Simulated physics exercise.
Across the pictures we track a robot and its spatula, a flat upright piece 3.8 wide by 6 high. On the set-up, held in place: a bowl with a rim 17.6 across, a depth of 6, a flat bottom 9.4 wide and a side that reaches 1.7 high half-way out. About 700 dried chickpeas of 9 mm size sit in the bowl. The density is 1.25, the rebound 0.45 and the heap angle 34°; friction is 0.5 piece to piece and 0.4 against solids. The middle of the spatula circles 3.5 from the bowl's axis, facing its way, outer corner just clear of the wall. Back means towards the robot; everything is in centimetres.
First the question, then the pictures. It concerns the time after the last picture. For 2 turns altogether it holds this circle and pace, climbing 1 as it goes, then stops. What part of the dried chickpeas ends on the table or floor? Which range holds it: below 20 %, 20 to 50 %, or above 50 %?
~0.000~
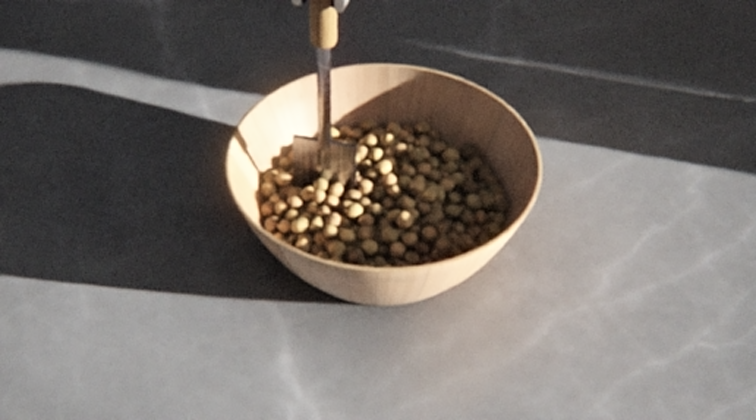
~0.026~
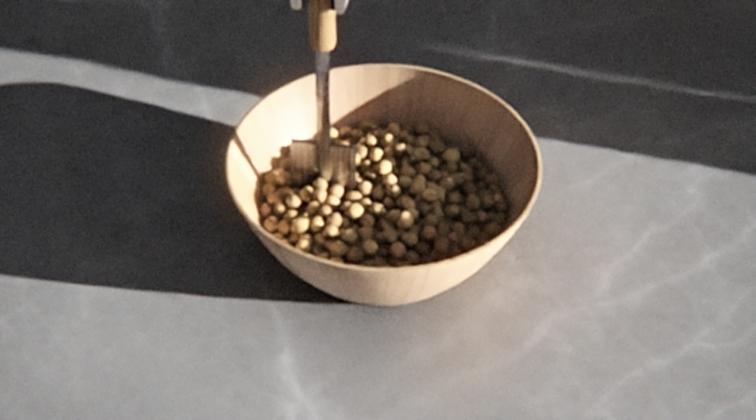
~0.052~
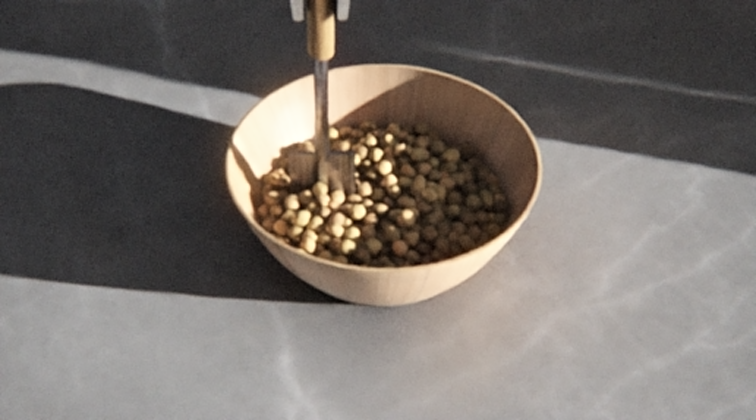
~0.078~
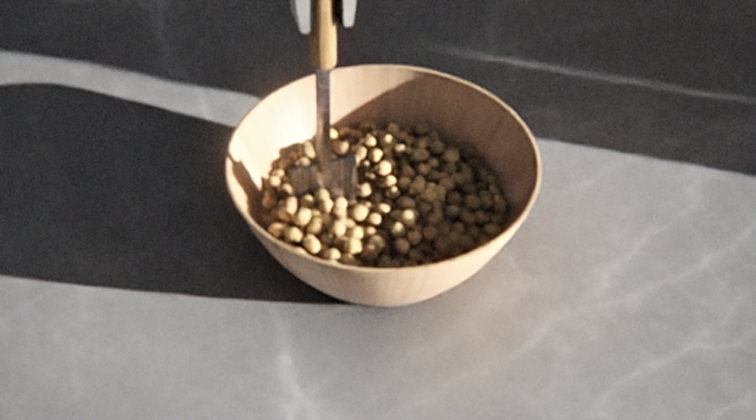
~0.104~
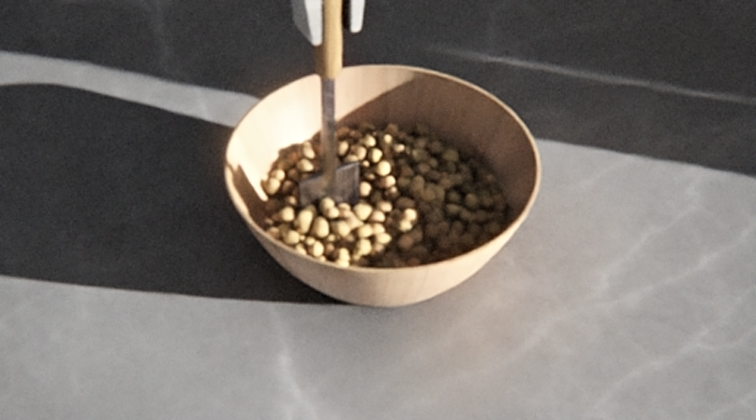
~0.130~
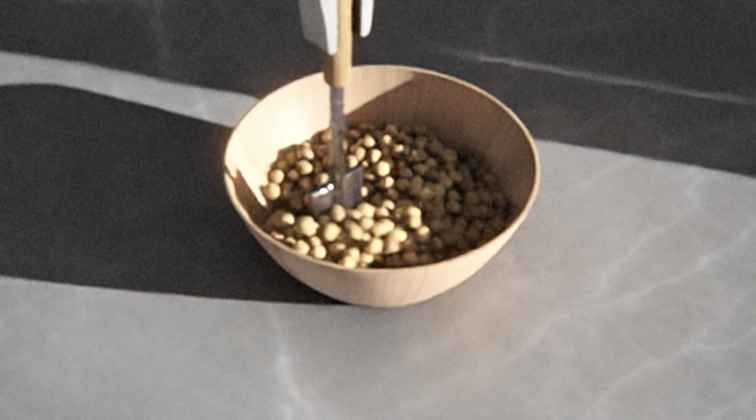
The range below 20 %.
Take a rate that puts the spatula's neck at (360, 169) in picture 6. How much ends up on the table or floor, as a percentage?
About 15 per cent.
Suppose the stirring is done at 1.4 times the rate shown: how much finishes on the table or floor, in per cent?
That gives about 15 percent.
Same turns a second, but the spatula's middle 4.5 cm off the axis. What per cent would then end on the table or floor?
In that case some 15 %.
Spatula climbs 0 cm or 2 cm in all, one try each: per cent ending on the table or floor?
Estimates: 10 % then 5 %.
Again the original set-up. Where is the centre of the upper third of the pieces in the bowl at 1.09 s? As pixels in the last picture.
In the last picture it sits around (440, 156).
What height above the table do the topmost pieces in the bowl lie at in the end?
6.0 cm or so.
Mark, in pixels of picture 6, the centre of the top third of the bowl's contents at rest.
Close to (322, 202).
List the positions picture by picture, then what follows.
The first picture shows the spatula neck at (324, 120), 0° round; upper third of the load around (389, 201), from x 270 to 500, top at y 125; 704 in the bowl.
The second picture shows the spatula neck at (323, 123), 5° round; upper third of the load around (389, 201), from x 265 to 500, top at y 125.
The third picture shows the spatula neck at (322, 132), 17° round; upper third of the load around (385, 208), from x 265 to 500, top at y 125.
The fourth picture shows the spatula neck at (323, 142), 31° round; upper third of the load around (382, 216), from x 265 to 500, top at y 125.
The fifth picture shows the spatula neck at (328, 151), 45° round; upper third of the load around (381, 224), from x 265 to 500, top at y 130.
The sixth picture shows the spatula neck at (337, 159), 59° round; upper third of the load around (386, 229), from x 270 to 500, top at y 130; 704 in the bowl.
After 0.61 s, 319° round, highest piece 8 above the table; 688 in the bowl, 15 on the table or floor, 1 in flight or on the tool.
After 1.09 s, 219° round, highest piece 7 above the table; 668 in the bowl, 34 on the table or floor, 2 in flight or on the tool.
After 1.53 s, 0° round, highest piece 6 above the table; 666 in the bowl, 38 on the table or floor.
After 2.23 s, 0° round, highest piece 6 above the table; 666 in the bowl, 38 on the table or floor.
In the end, 666 in the bowl, 38 on the table or floor. That is 5 % on the table or floor.
